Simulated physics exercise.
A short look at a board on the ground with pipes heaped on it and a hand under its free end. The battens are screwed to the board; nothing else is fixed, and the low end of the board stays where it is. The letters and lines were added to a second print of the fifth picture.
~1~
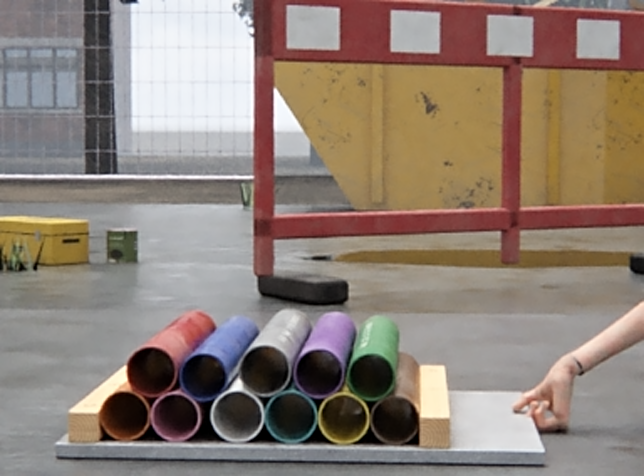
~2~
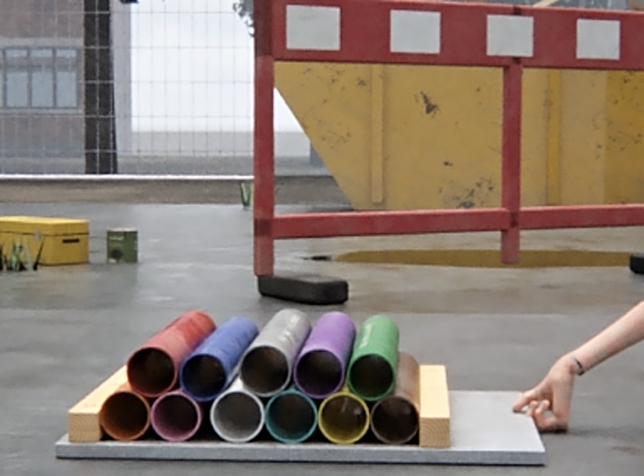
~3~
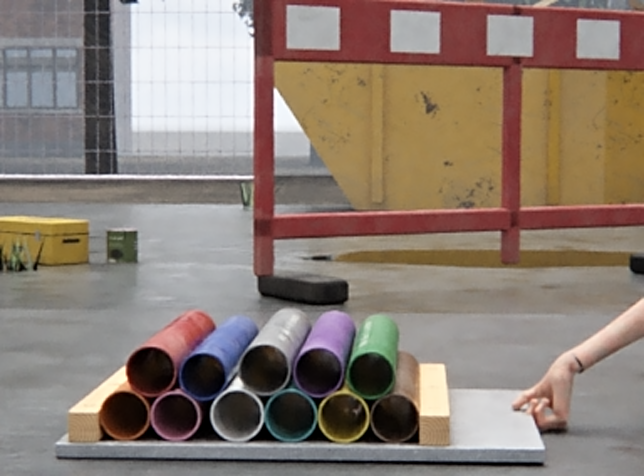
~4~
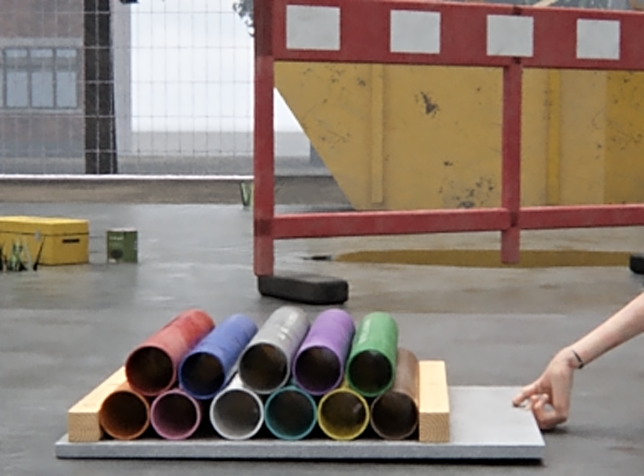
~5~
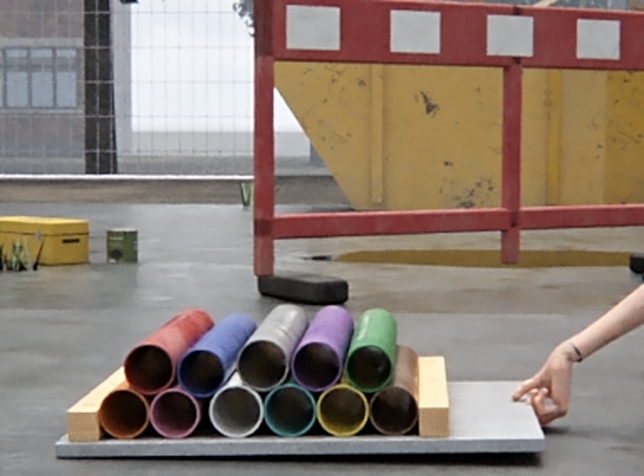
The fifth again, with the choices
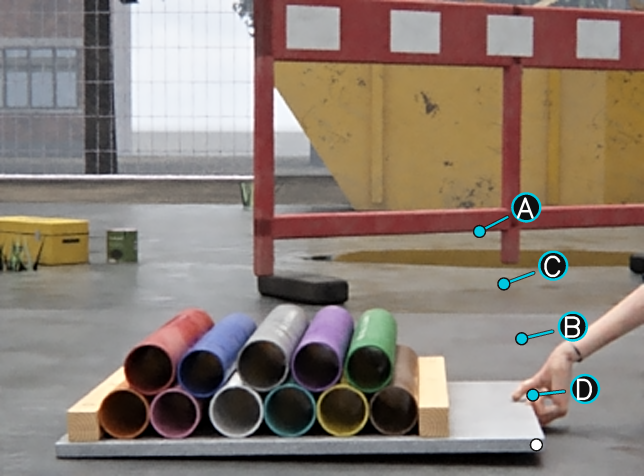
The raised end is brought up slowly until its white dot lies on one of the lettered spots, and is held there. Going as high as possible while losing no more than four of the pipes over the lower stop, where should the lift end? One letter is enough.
The highest mark that will do is A.
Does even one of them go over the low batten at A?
Yes.
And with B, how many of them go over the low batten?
It comes to none.
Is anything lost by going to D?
At D: No.
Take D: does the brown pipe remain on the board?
Yes, with D.
On the marked copy, A at (480, 231); B at (522, 339); C at (504, 284); D at (533, 395); the white dot at (536, 445).
Following A. Soon after the start, board at 16°.
Later, board at 28°.
In the end, board at 28°, two over the low batten (red, blue).
As for the rest, B none over the low batten; C none over the low batten; D none over the low batten.
